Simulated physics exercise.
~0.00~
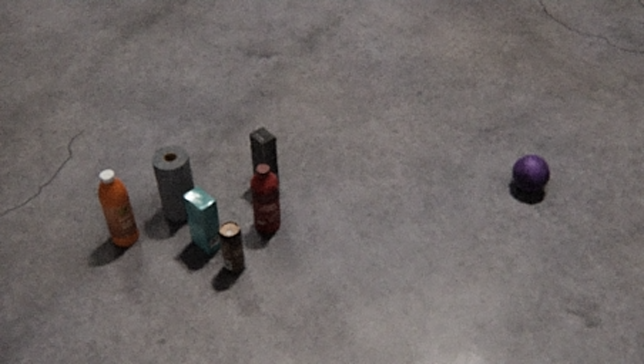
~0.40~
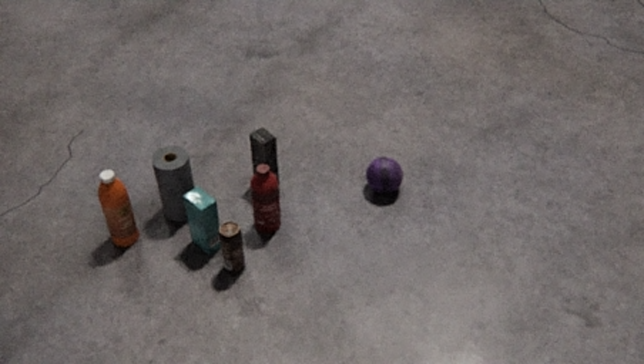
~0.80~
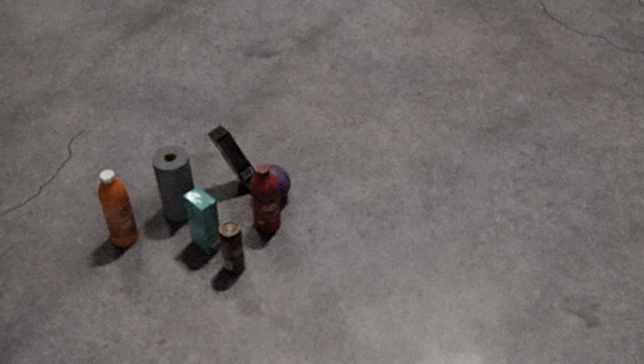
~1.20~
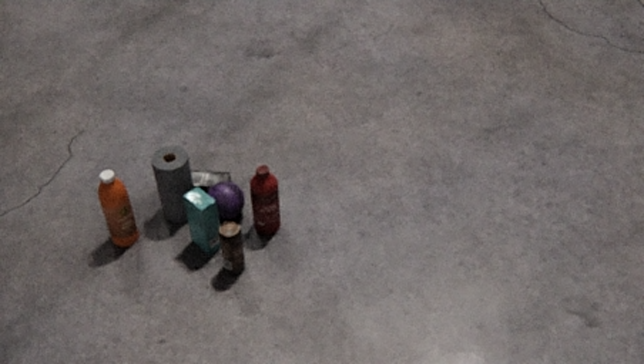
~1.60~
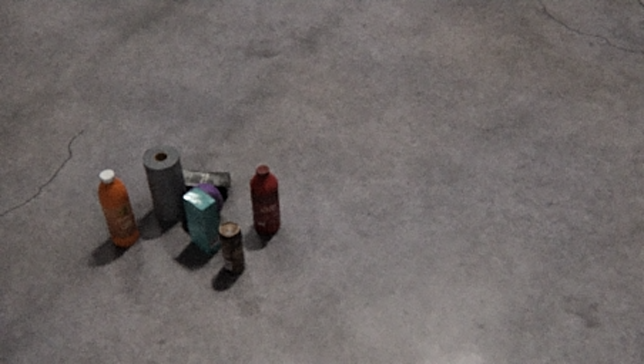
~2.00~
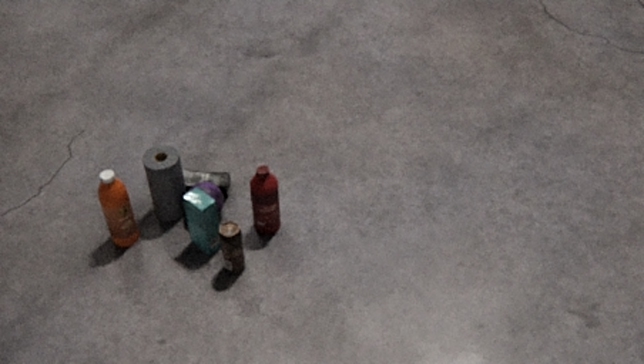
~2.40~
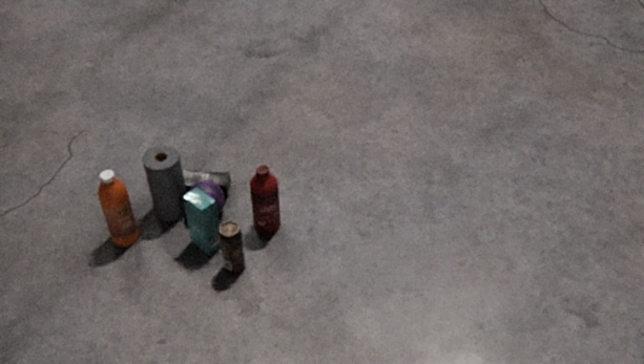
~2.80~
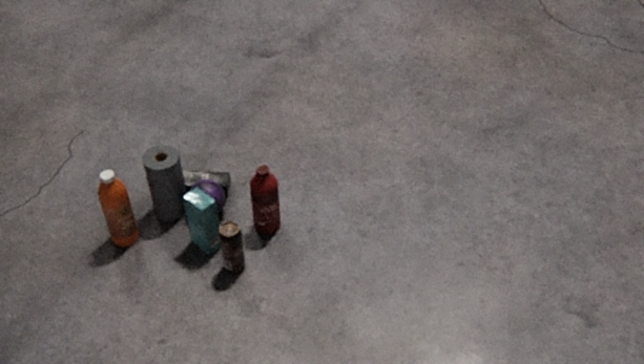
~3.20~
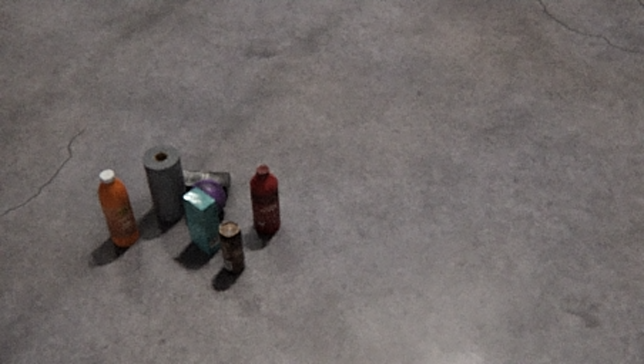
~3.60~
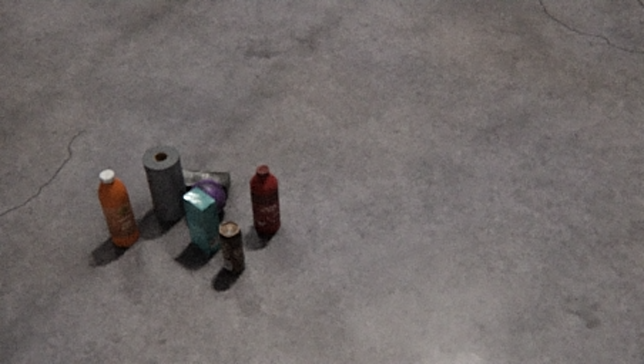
The clip opens on a grey, cracked concrete floor, with a purple ball at the right and a cluster of upright items at the left, including an orange bottle, a grey roll, a turquoise carton, a brown can, a red bottle and a black carton. The ball rolls left toward the group. It passes behind the red bottle and knocks the black carton, which tips to the left and falls onto its side. The ball continues in among the items, and the grey roll shifts slightly left but stays upright. The ball settles behind the turquoise carton beside the fallen black carton, while everything else remains standing.
